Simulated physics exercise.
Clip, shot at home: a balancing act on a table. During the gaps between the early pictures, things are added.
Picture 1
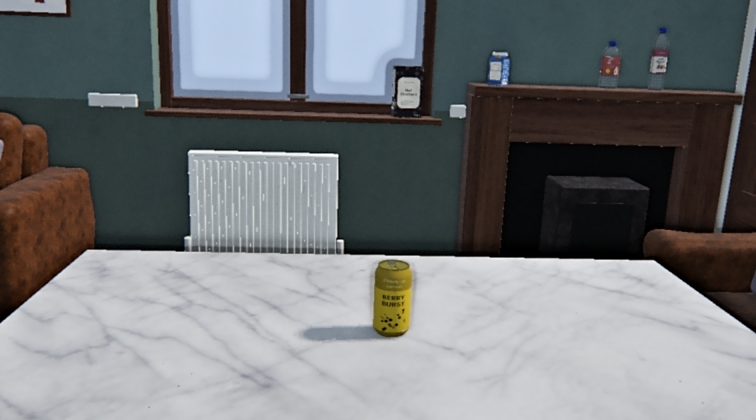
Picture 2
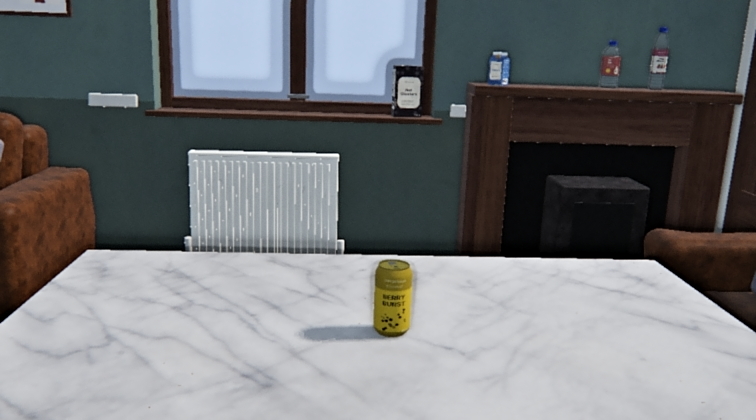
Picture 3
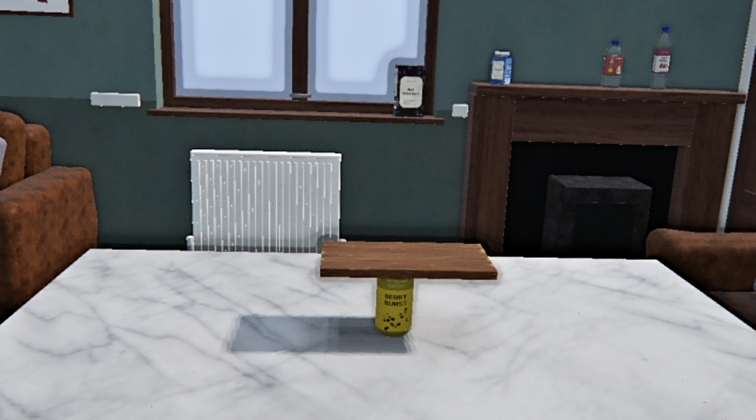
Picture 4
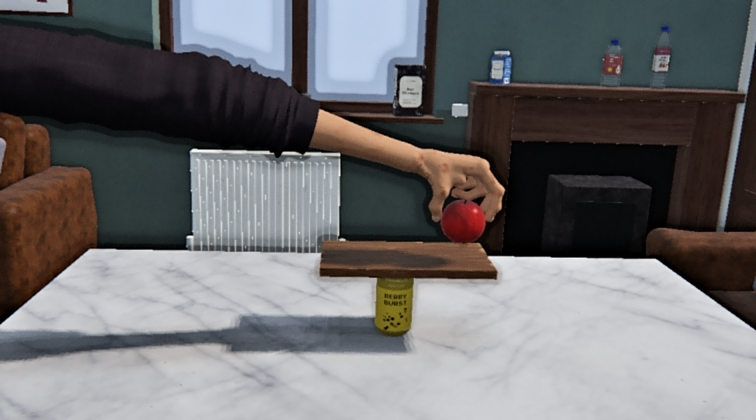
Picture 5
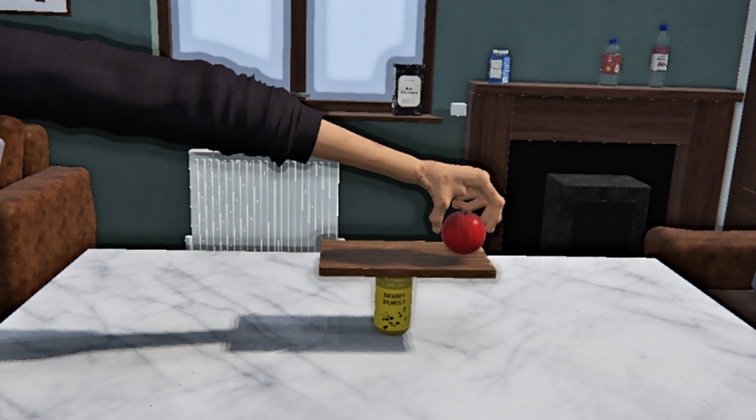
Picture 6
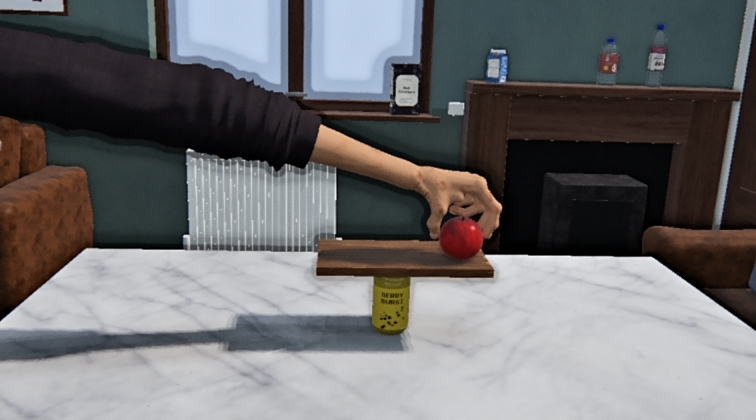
A brown board appeared on top of a yellow can standing on a marble table, then a hand reaching in from the left lowered a red apple onto the board's right side.
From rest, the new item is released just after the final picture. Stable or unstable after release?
Doesn't stay put.
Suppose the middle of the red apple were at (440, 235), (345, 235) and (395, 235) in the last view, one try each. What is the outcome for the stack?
The first time it collapses, the second time it stays standing, and the third time it stays standing.
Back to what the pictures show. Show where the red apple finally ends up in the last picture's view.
Roughly pixel (485, 320) in the last picture.
Then, 0.50 s past the last view, red apple now fallen; brown board rocked 68° from its first pose.
Then, 1.00 s past the last view, brown board now fallen; yellow can on its side.
Finally, fallen, brown board, yellow can and red apple. Final places as the last picture's camera would see them, red apple near (485, 320). The stack gives way.
